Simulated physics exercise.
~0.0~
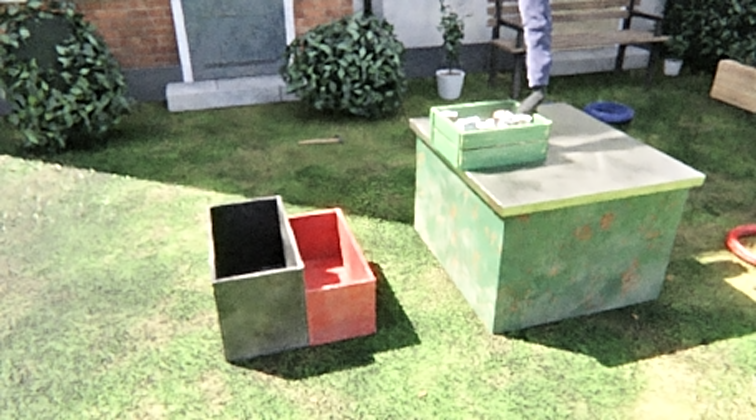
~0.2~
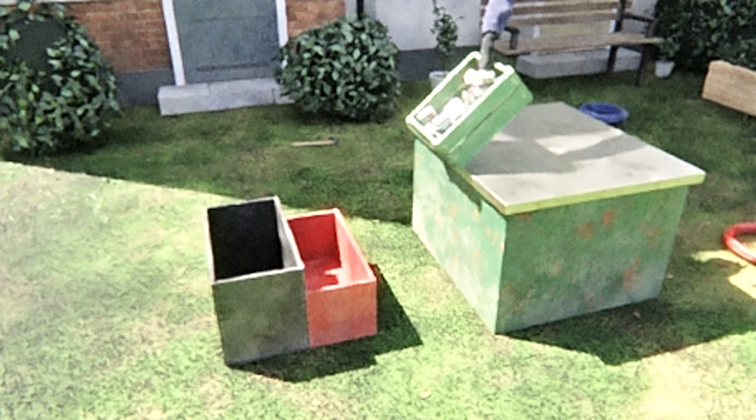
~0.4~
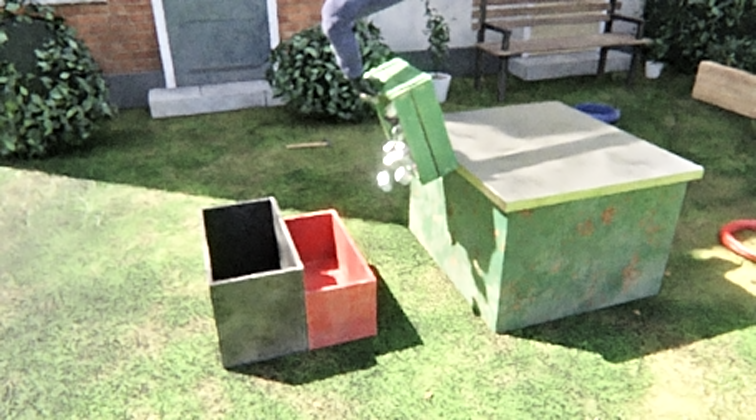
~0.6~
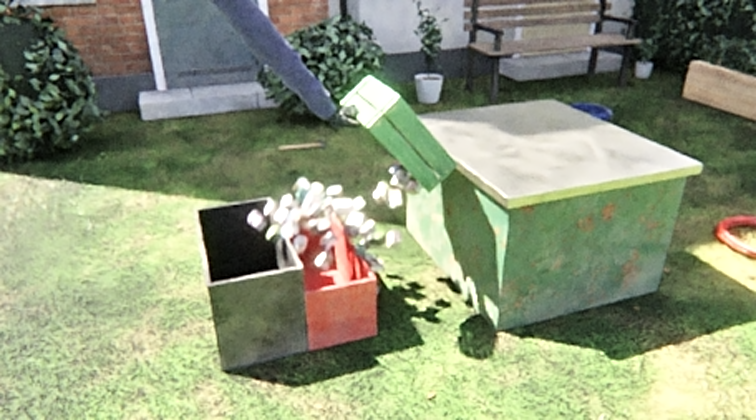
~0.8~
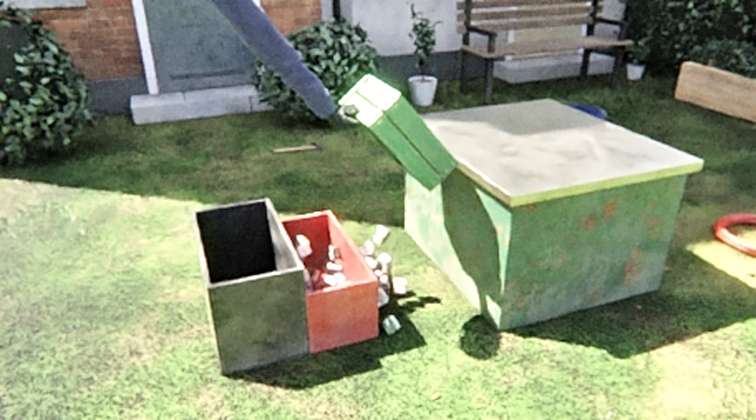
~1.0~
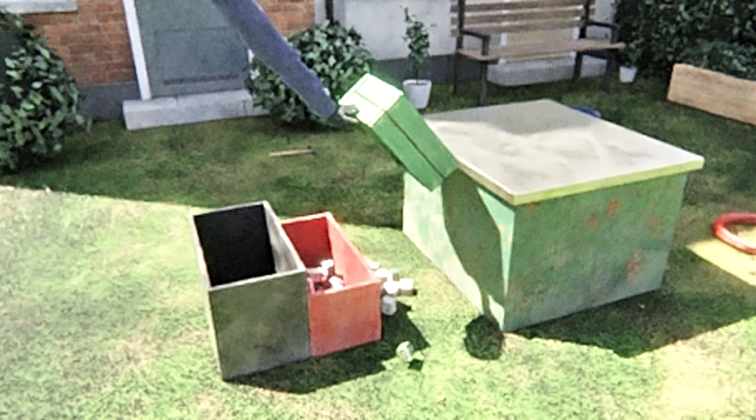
On a sunny lawn outside a brick house, a green crate full of small white cartons sits on a large green box, with an empty red bin and a black trough to its left. Someone's arm tips the crate up and over the edge of the box. As it turns past upright, the cartons begin to slide out, then pour down in a loose white cloud. Many drop into the red bin, while others tumble onto the grass beside it. The emptied crate stays tilted, with cartons resting in the bin and scattered on the lawn.
